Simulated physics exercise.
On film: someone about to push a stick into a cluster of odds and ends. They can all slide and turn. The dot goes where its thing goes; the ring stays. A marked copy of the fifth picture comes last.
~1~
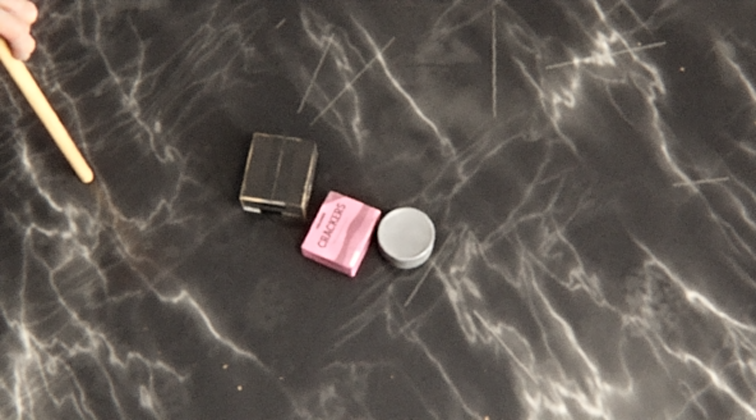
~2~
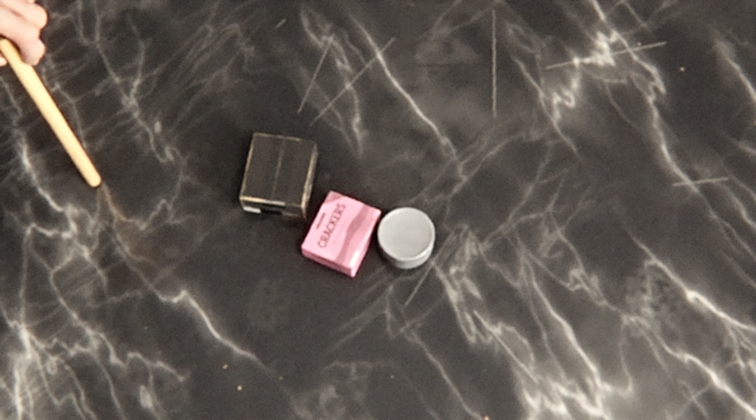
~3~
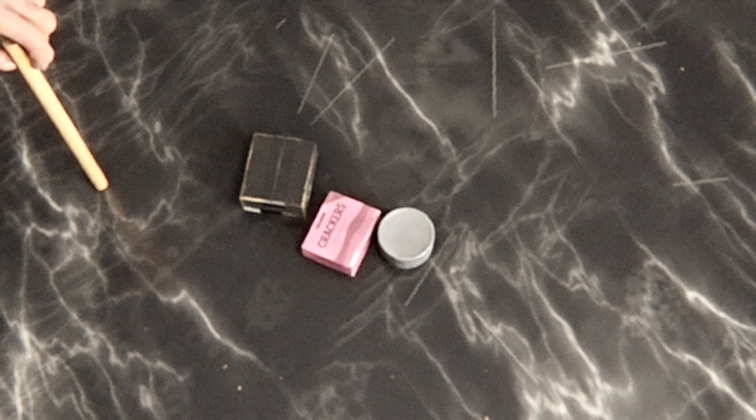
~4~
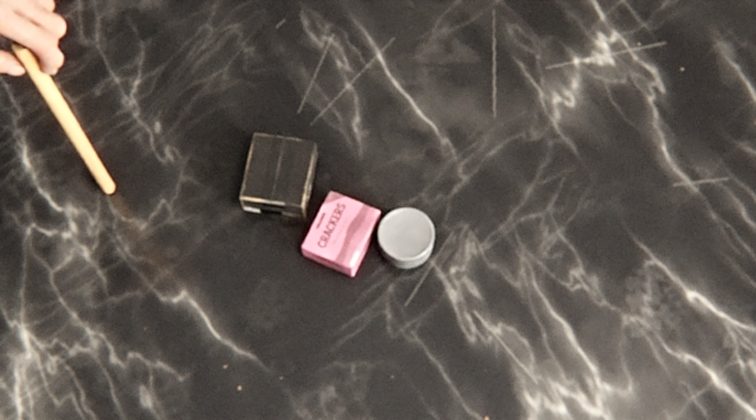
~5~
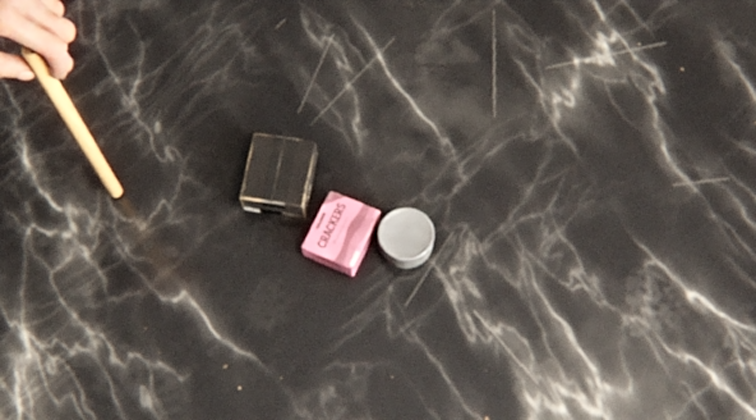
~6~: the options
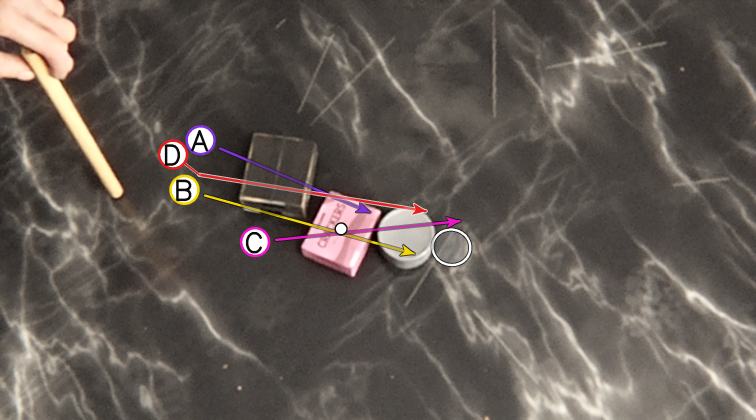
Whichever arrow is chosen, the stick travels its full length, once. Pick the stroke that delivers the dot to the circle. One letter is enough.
The stick should follow B.
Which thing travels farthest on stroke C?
It is the pink box.
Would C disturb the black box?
No.
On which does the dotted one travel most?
C.
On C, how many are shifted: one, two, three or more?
In all, two.
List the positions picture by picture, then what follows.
The first picture shows black box (280, 176); grey jar (406, 238); pink box (342, 233).
The second picture shows pink box (342, 233); black box (280, 176).
The third picture shows grey jar (406, 238); pink box (342, 233).
The fourth picture shows black box (280, 176); grey jar (406, 238).
The fifth picture shows pink box (342, 233); black box (280, 176); grey jar (406, 238).
On the marked copy, A from (220, 148) to (370, 212); B from (205, 195) to (414, 254); C from (276, 240) to (460, 221); D from (199, 175) to (426, 211); the ring at (451, 247); the white dot at (341, 229).
Following B. Soon after the start, foot of the stick (279, 217); pink box (345, 234); black box (301, 172).
Later, foot of the stick (355, 238); pink box (389, 241); grey jar (445, 252).
In the end, foot of the stick (414, 254); pink box (449, 250); grey jar (505, 263); the dot on the pink box is in the ring.
As for the rest, A leaves the dotted thing at (386, 305); C leaves the dotted thing at (496, 227); D leaves the dotted thing at (367, 243).
